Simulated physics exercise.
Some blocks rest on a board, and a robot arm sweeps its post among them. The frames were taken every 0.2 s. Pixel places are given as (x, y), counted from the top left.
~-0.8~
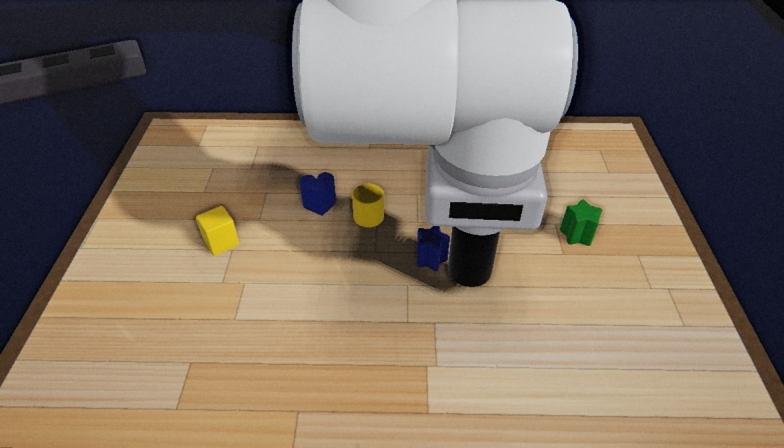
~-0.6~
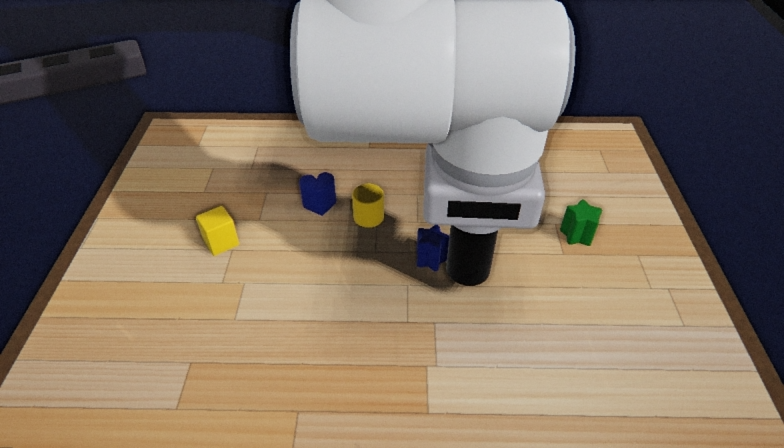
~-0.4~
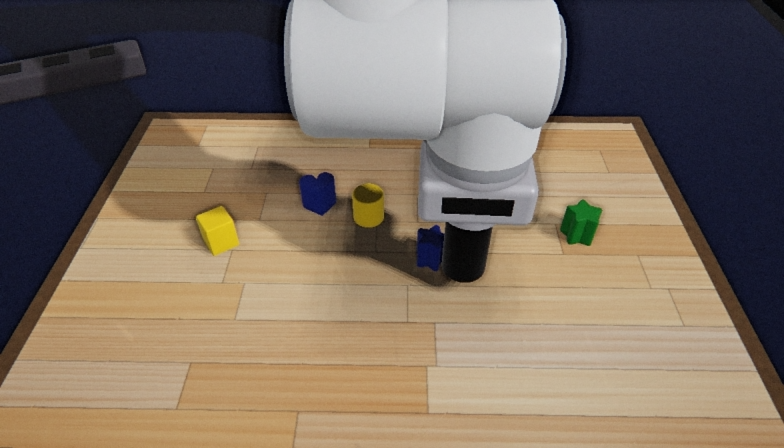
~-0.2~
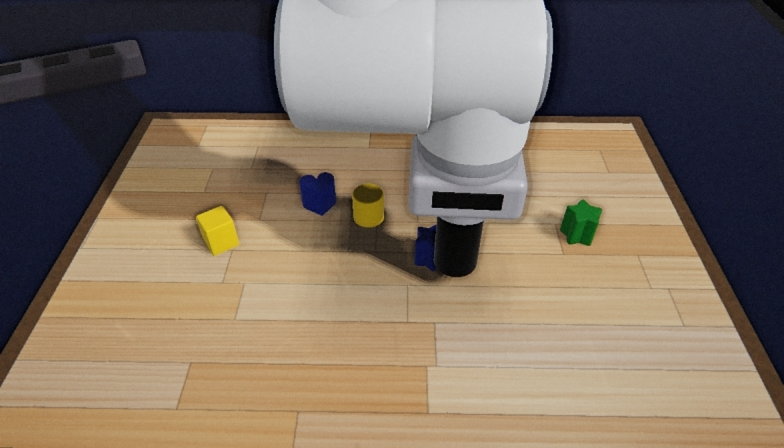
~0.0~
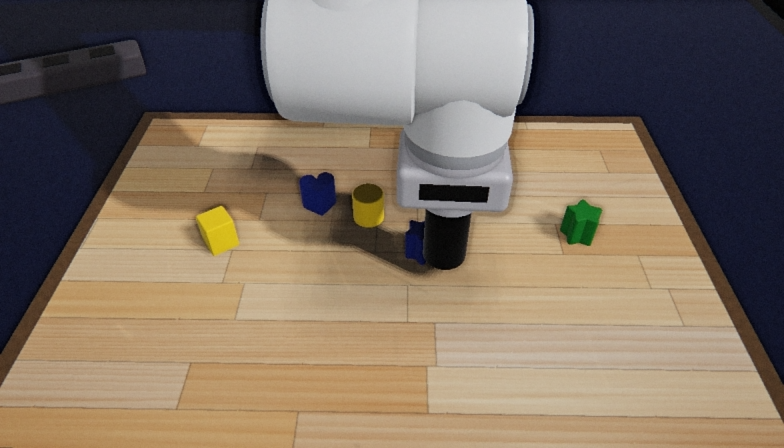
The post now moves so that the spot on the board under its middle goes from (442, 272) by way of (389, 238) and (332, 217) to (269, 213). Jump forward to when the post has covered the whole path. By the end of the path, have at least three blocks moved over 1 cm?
That would be a yes.
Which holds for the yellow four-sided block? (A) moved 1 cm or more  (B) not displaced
It's B.
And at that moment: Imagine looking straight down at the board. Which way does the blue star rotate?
The blue star rotates clockwise.
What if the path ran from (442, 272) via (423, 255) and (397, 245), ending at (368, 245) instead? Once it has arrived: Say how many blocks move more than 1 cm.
It should be two, as far as I can tell.
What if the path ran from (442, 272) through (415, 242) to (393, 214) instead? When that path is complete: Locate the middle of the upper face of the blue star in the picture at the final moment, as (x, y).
Around (374, 174).
The first path, step by step. One third of the way, post (389, 221); yellow circle (351, 180); blue star (370, 196).
Two thirds of the way, post (331, 200); blue heart block (303, 170), turned 90° anticlockwise; yellow circle (329, 154); blue star (333, 173), turned 40° clockwise.
At the end, post (266, 195); yellow four-sided block still; blue heart block (293, 167), turned 50° anticlockwise; yellow circle (329, 154); blue star (331, 172), turned 60° clockwise.
